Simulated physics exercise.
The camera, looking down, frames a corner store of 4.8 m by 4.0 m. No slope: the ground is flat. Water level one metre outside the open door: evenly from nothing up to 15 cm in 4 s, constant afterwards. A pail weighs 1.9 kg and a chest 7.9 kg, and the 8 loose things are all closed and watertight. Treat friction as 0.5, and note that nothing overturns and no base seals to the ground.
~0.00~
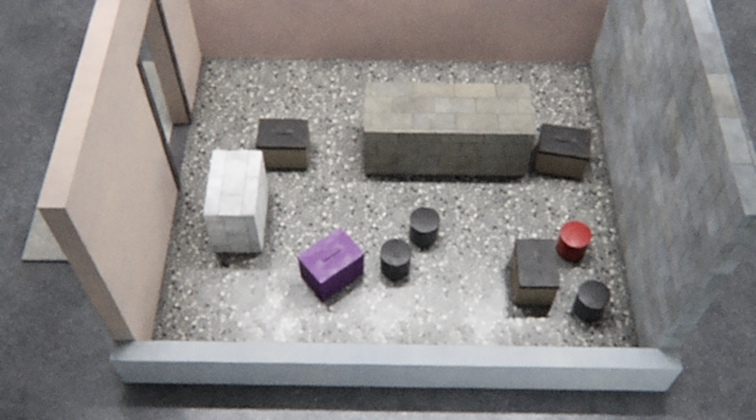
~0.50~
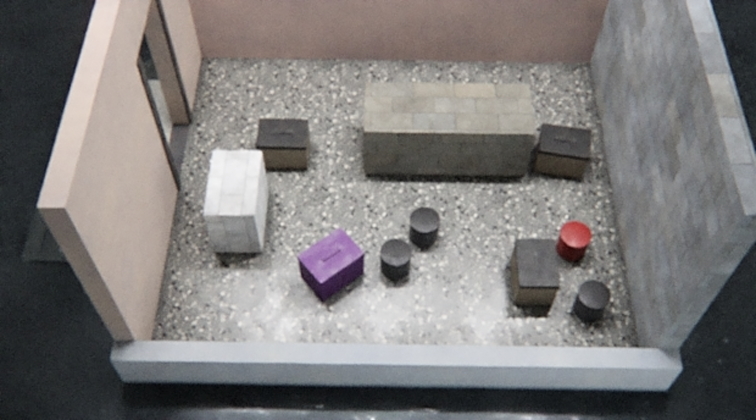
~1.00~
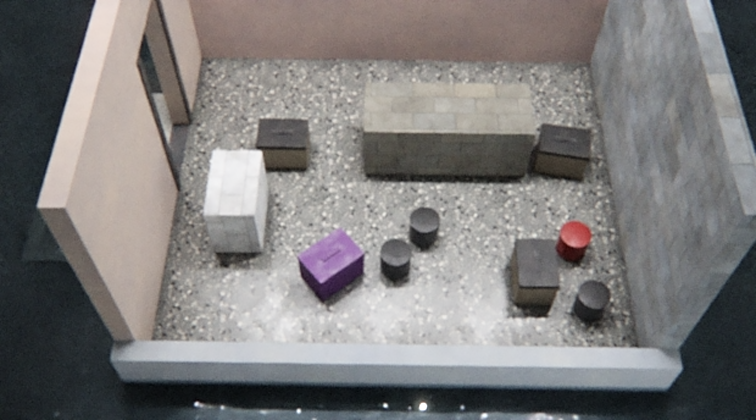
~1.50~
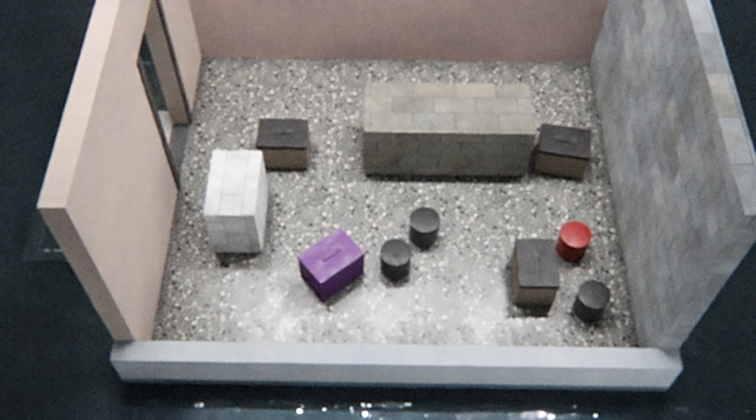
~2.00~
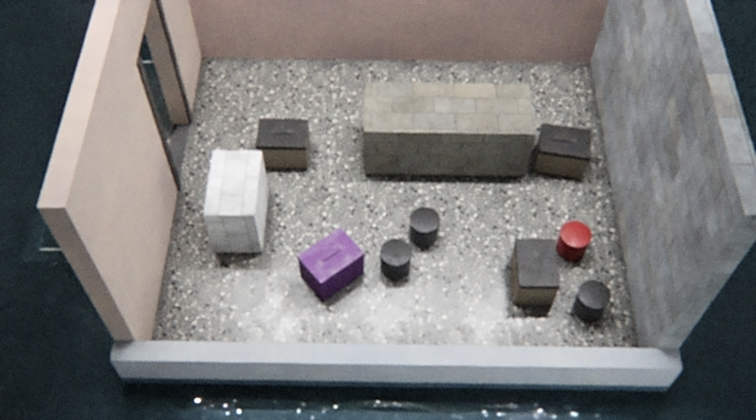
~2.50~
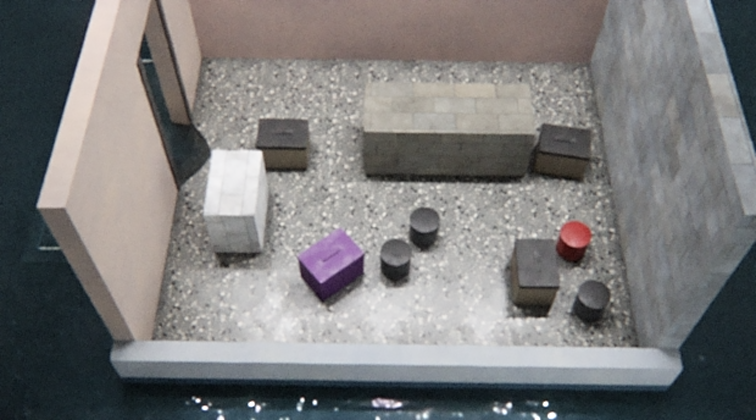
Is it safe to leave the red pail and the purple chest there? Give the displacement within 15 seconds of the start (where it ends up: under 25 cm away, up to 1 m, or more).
Red pail shifts slightly; purple chest remains where it was.
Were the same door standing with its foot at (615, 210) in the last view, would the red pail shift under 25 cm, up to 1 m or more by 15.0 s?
Red pail: Drifts slightly.
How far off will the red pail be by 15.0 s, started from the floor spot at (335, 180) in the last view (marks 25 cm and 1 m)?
So it journeys a long way.
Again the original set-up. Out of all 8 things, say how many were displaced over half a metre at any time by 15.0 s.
I count 6 of them.
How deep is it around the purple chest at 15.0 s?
4 cm or so.
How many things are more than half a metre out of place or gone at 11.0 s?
Tally at that time: 3.
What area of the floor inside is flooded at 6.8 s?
Somewhere about 10.5 m2, give or take.
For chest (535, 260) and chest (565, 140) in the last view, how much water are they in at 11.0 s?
First roughly 2 cm, second roughly 4 cm.
After 3.5 s the red pail is near (576, 234), 0.0 m from its start, aground; the purple chest is near (331, 255), 0.0 m from its start, aground; 0 afloat.
After 6.8 s the red pail is near (576, 234), 0.0 m from its start, aground; the purple chest is near (331, 255), 0.0 m from its start, aground; 0 afloat.
After 11.0 s the red pail is near (577, 237), 0.0 m from its start, aground; the purple chest is near (331, 255), 0.0 m from its start, aground; 5 afloat.
After 15.0 s the red pail is near (550, 272), 0.6 m from its start, afloat; the purple chest is near (322, 256), 0.1 m from its start, afloat; 8 afloat.
